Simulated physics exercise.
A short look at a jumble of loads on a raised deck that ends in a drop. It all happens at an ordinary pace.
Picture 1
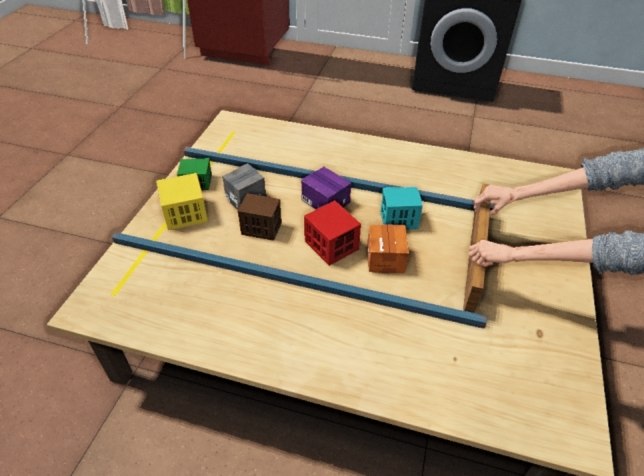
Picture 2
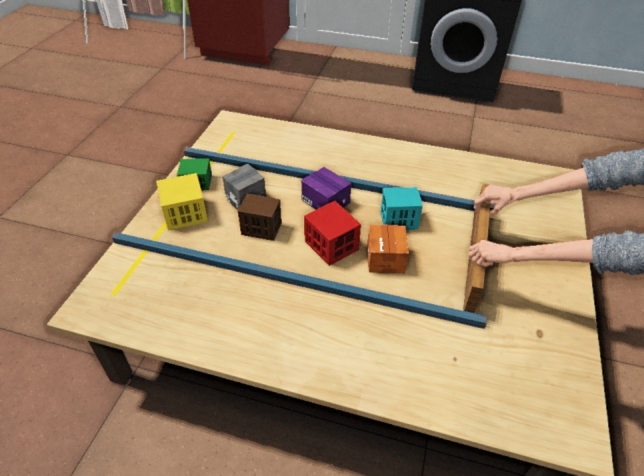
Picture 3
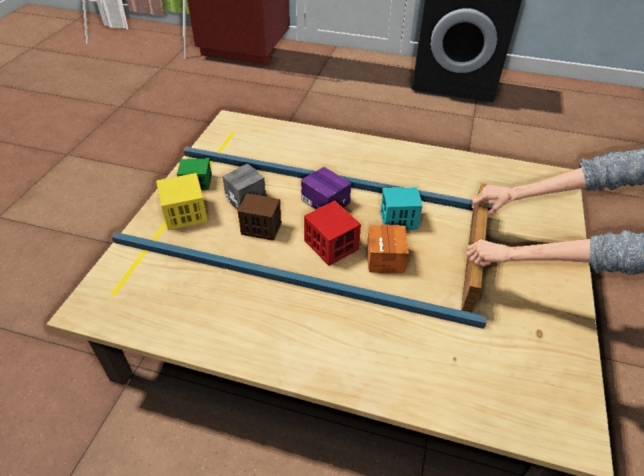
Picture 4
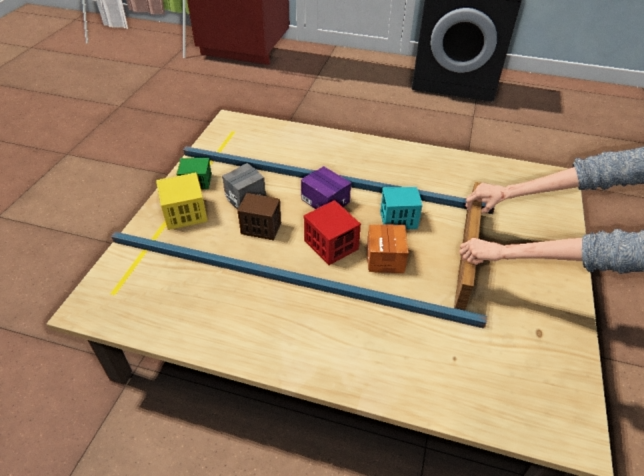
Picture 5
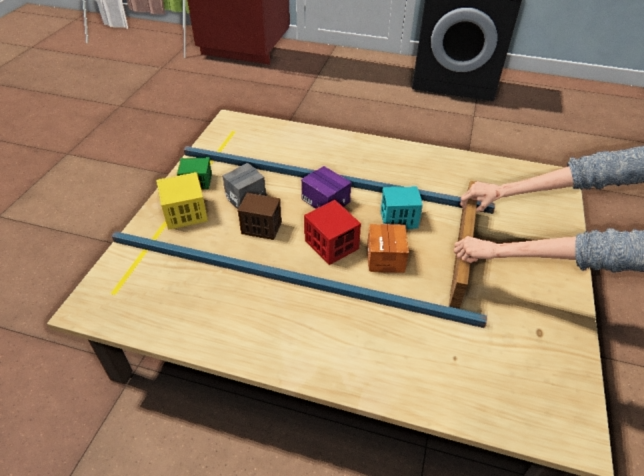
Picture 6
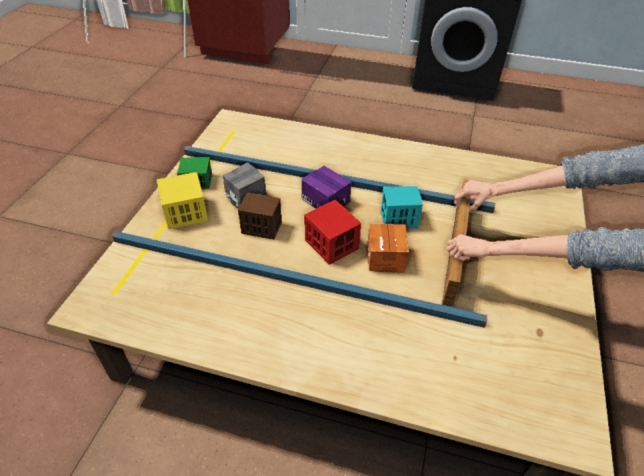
On a wooden table, two hands slide a plank slightly left behind scattered colourful boxes.
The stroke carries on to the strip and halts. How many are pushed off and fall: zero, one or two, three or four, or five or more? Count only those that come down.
In the end the number that fall off is five or more.
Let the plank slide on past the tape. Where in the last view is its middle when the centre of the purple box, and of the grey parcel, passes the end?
Its middle is around (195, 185) and around (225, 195).
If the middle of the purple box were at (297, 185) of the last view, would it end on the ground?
From there it tumbles off.
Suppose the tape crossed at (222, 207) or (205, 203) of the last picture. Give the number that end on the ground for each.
Down on the ground: 4 and 4.
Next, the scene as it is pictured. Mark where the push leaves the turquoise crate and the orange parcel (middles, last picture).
The turquoise crate at (184, 162), the orange parcel at (158, 197).
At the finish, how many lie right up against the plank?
That makes 2.
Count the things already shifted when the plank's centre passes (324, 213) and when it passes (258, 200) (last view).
First 6, then 8.
A little later, none off yet; green crate at rest near (195, 173); yellow crate at rest near (183, 201); grey parcel at rest near (245, 187).
Next, none off yet; green crate moving near (193, 172); yellow crate shifted a little near (165, 197); grey parcel shifted about its own width near (213, 183).
Later still, one off so far; green crate shifted about its own width near (170, 163); yellow crate fallen near (136, 244); grey parcel shifted well along near (154, 183).
When it is over, the number that fall off is five or more; down, red crate, purple box, brown crate, grey parcel, yellow crate and green crate.
